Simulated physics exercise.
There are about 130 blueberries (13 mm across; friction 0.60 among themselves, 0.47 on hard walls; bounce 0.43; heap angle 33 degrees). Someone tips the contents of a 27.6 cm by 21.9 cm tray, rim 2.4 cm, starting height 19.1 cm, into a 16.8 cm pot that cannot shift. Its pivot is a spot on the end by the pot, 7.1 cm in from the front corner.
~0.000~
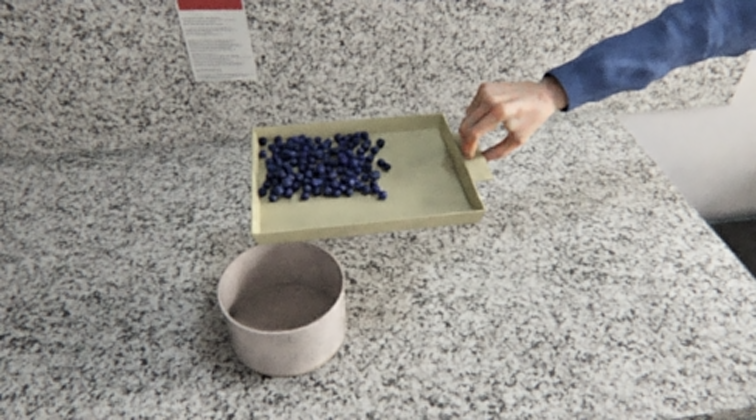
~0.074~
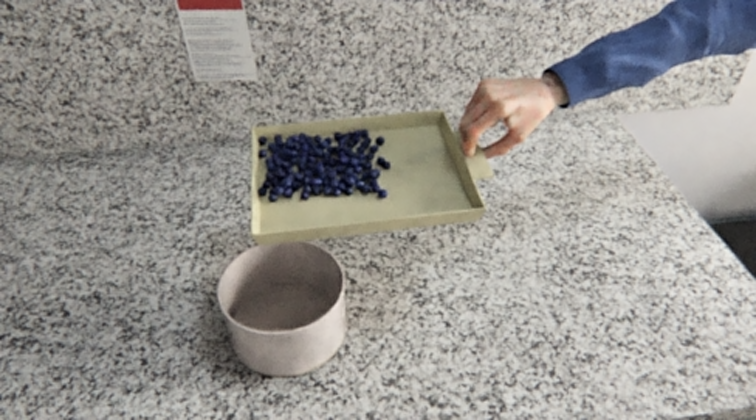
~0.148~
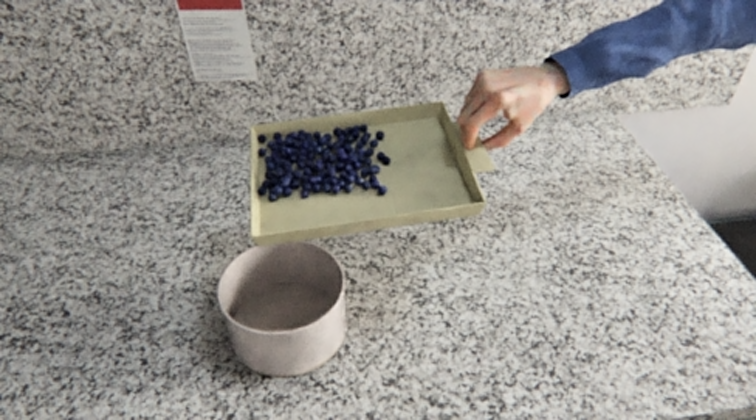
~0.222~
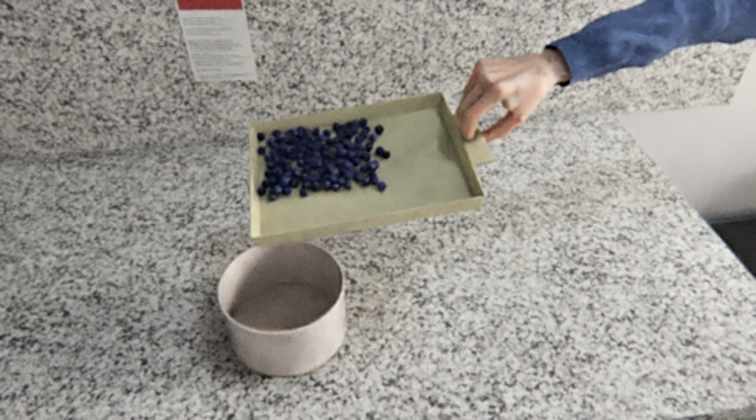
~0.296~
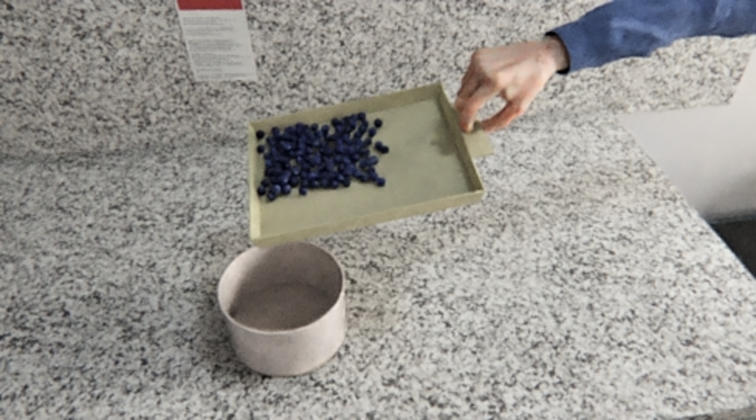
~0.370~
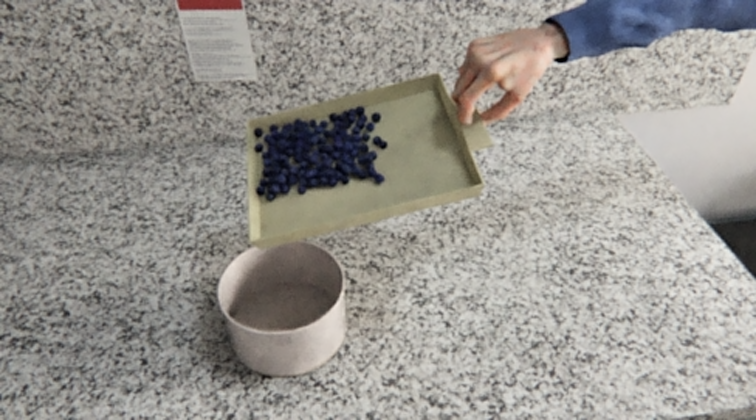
The footage shows a hand in a blue sleeve holding a shallow pale green tray of blueberries behind a round pot on a speckled counter, then gradually raising the tray's right end while the berries stay clustered toward the left.
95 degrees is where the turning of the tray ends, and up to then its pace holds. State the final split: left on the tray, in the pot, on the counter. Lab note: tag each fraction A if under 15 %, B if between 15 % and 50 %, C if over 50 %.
Left on the tray = A, pot = C, counter = B.
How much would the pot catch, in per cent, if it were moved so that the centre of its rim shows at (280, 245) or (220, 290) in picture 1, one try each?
About 5 and 100 per cent.
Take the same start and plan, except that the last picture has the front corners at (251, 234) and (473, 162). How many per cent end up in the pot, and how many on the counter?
In the pot: 30 per cent; on the counter: 70 per cent.
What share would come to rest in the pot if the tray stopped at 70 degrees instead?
Then about 5 per cent.
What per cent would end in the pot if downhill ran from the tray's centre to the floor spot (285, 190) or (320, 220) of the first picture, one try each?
Near 20 and 100 per cent, in that order.
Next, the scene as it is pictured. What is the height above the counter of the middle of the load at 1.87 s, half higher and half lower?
Roughly 24 centimetres.
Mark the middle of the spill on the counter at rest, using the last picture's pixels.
I'd put it near (187, 329).
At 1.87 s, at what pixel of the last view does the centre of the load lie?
Load centre est.: (255, 173) px.
Then, at 1.27 s, tilt 51 degrees; the tray holds 100 %, the pot 0 %.
After 1.87 s, tilt 77 degrees; the tray holds 100 %, the pot 0 %.
Then, at 2.52 s, tilt 95 degrees; the tray holds 5 %, the pot 70 %.
By 3.4 s all is still; tray 0 %, pot 80 %, counter 20 %.
